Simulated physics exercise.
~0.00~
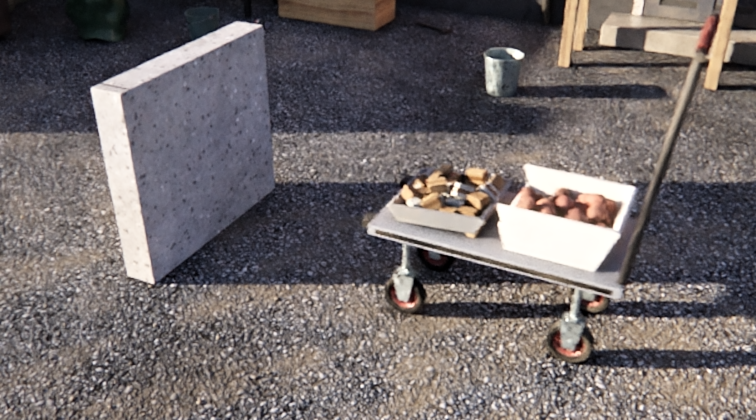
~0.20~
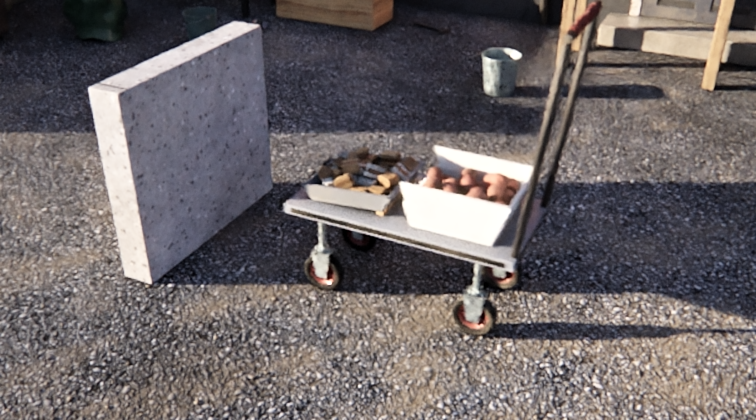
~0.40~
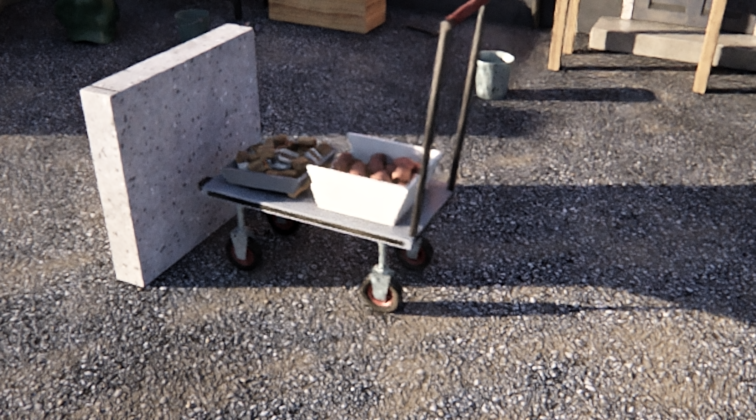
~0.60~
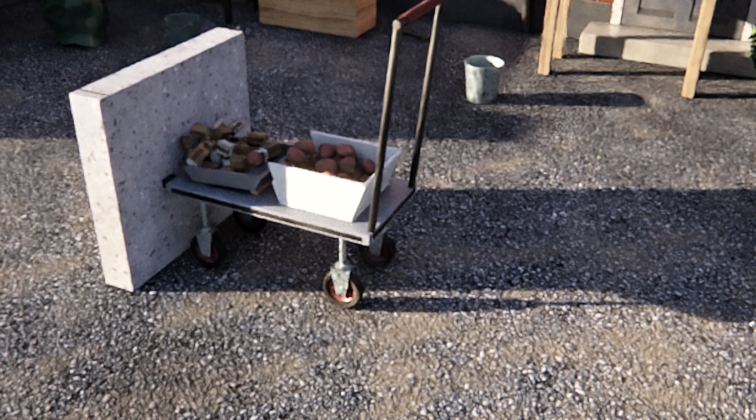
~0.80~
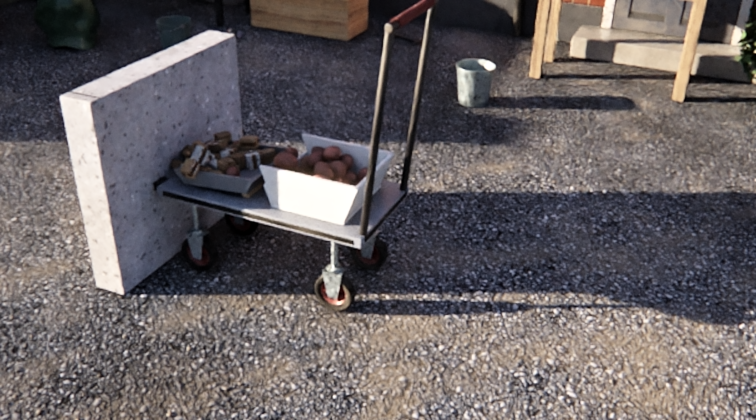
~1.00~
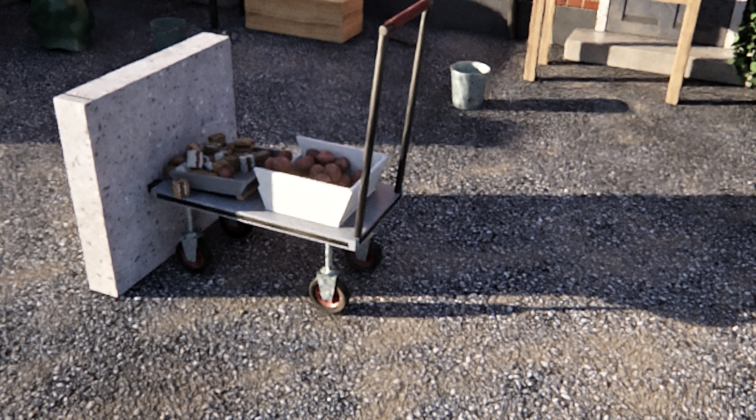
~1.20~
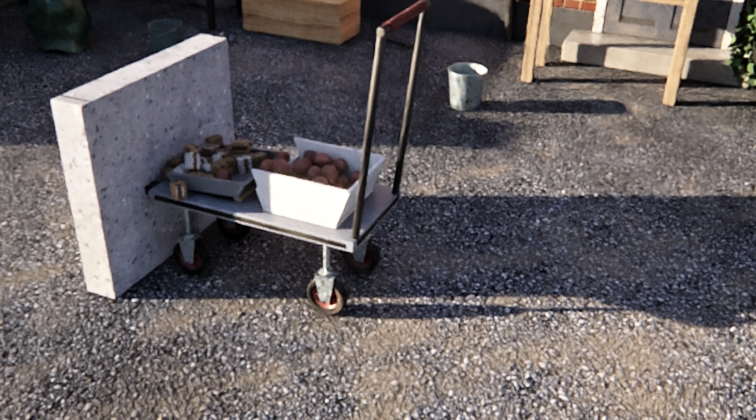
The clip opens on a sunlit gravel yard, where a flatbed trolley with a tall handle stands to the right of a speckled pale wall. On its deck are a shallow grey crate of small brownish parcels and a white crate of reddish potatoes. The trolley rolls left until its front edge meets the wall, and the parcels jolt and heap up in the grey crate. A few parcels spill onto the deck beside the wall, while most of the potatoes stay in their crate. The trolley ends upright and still against the standing wall.
